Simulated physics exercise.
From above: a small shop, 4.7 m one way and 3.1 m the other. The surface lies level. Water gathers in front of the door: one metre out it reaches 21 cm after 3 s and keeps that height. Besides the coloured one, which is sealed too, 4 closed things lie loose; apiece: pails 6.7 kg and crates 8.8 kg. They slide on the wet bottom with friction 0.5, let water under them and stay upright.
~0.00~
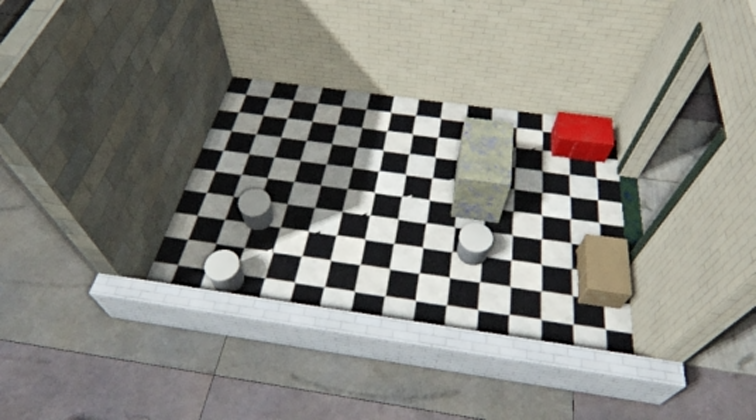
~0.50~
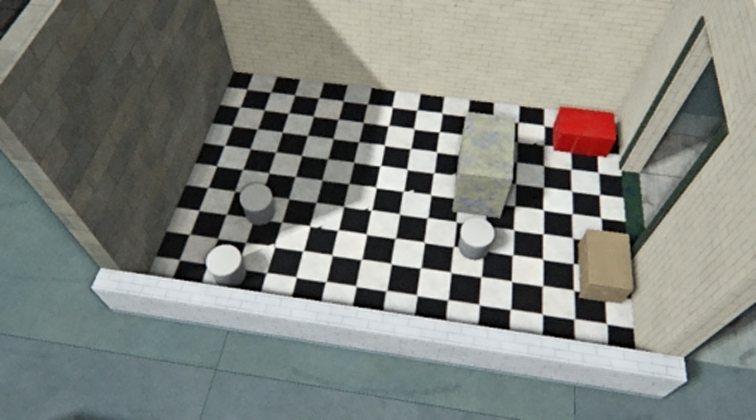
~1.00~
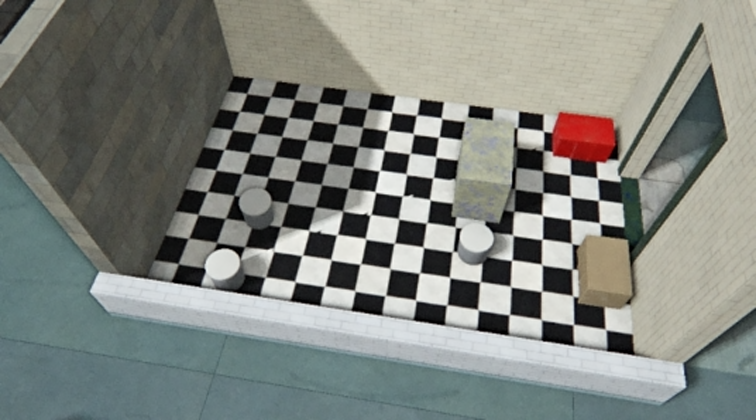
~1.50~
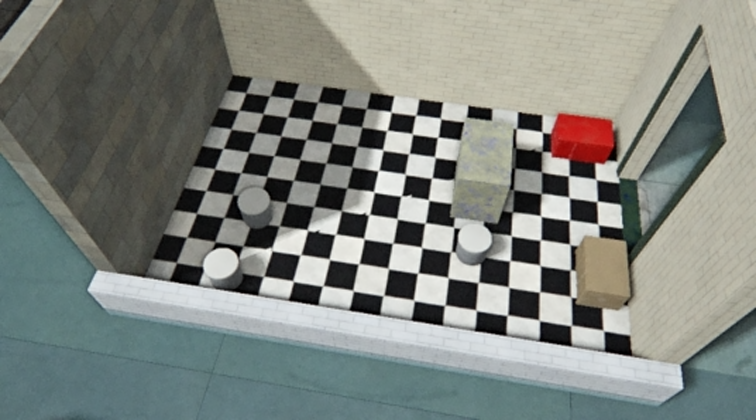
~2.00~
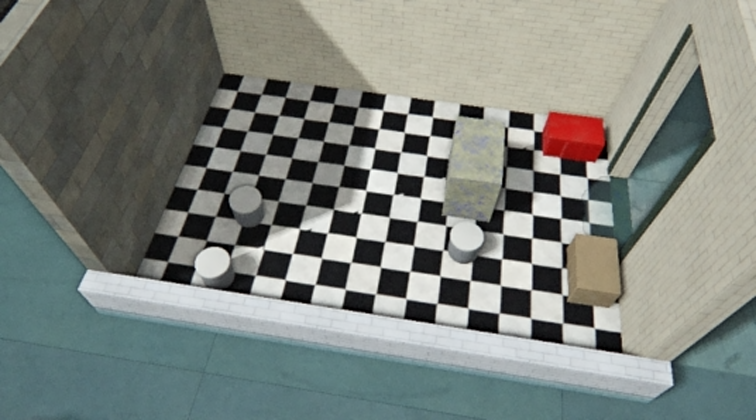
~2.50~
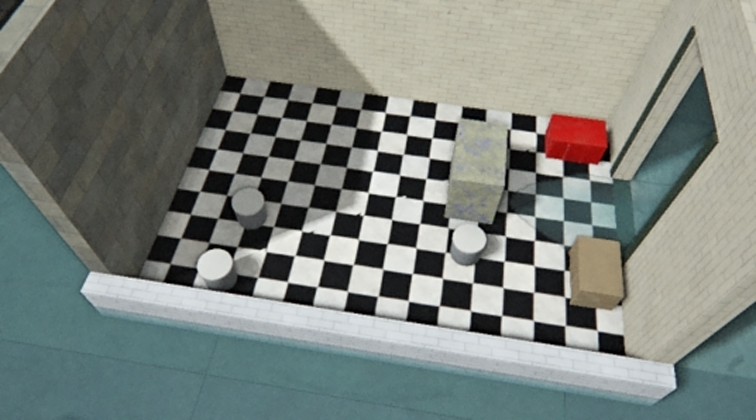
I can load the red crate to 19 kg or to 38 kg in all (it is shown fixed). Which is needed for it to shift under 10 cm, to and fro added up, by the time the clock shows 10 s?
For it, only the higher weight holds it.
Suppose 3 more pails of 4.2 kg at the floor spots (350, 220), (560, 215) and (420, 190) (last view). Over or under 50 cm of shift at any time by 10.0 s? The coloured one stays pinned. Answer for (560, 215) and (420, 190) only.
In that order: Over, less.
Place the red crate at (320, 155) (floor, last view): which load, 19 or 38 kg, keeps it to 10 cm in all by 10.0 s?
The smaller is enough.
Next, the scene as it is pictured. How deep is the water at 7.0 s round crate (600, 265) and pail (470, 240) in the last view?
Roughly 4 and 4 cm.
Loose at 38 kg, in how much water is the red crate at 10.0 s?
About 10 cm.
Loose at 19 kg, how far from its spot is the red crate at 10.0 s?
Roughly 10 cm.
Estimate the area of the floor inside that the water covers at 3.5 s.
Some 3.0 m2.
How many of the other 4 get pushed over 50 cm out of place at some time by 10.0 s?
2 of them.
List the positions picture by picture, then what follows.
In the first frame, the red crate at (586, 128), on the bottom; 0.0 m2 under water; 0 of 5 have shifted.
In the second frame, the red crate at (588, 123) rests on the ground; 0.0 m2 under water; 0 of 5 have shifted.
In the third frame, the red crate at (587, 128) rests on the ground; 0.0 m2 under water; 0 of 5 have shifted.
In the fourth frame, the red crate at (586, 129), on the bottom; 0.0 m2 under water; 0 of 5 have shifted.
In the fifth frame, the red crate at (577, 128) rests on the ground; water covers 0.2 m2; 0 of 5 have shifted.
In the sixth frame, the red crate at (579, 130) rests on the ground; water covers 0.8 m2; 0 of 5 have shifted.
After 3.5 s the red crate would be 0 cm from its start with 19 kg and 0 cm from its start with 38 kg; 2 cm of water round it then.
After 4.5 s the red crate would be 0 cm from its start with 19 kg and 0 cm from its start with 38 kg; 3 cm of water round it then.
After 7.0 s the red crate would be 4 cm from its start with 19 kg and 0 cm from its start with 38 kg; 8 cm of water round it then.
After 10.0 s the red crate would be 12 cm from its start with 19 kg and 0 cm from its start with 38 kg; 10 cm of water round it then.
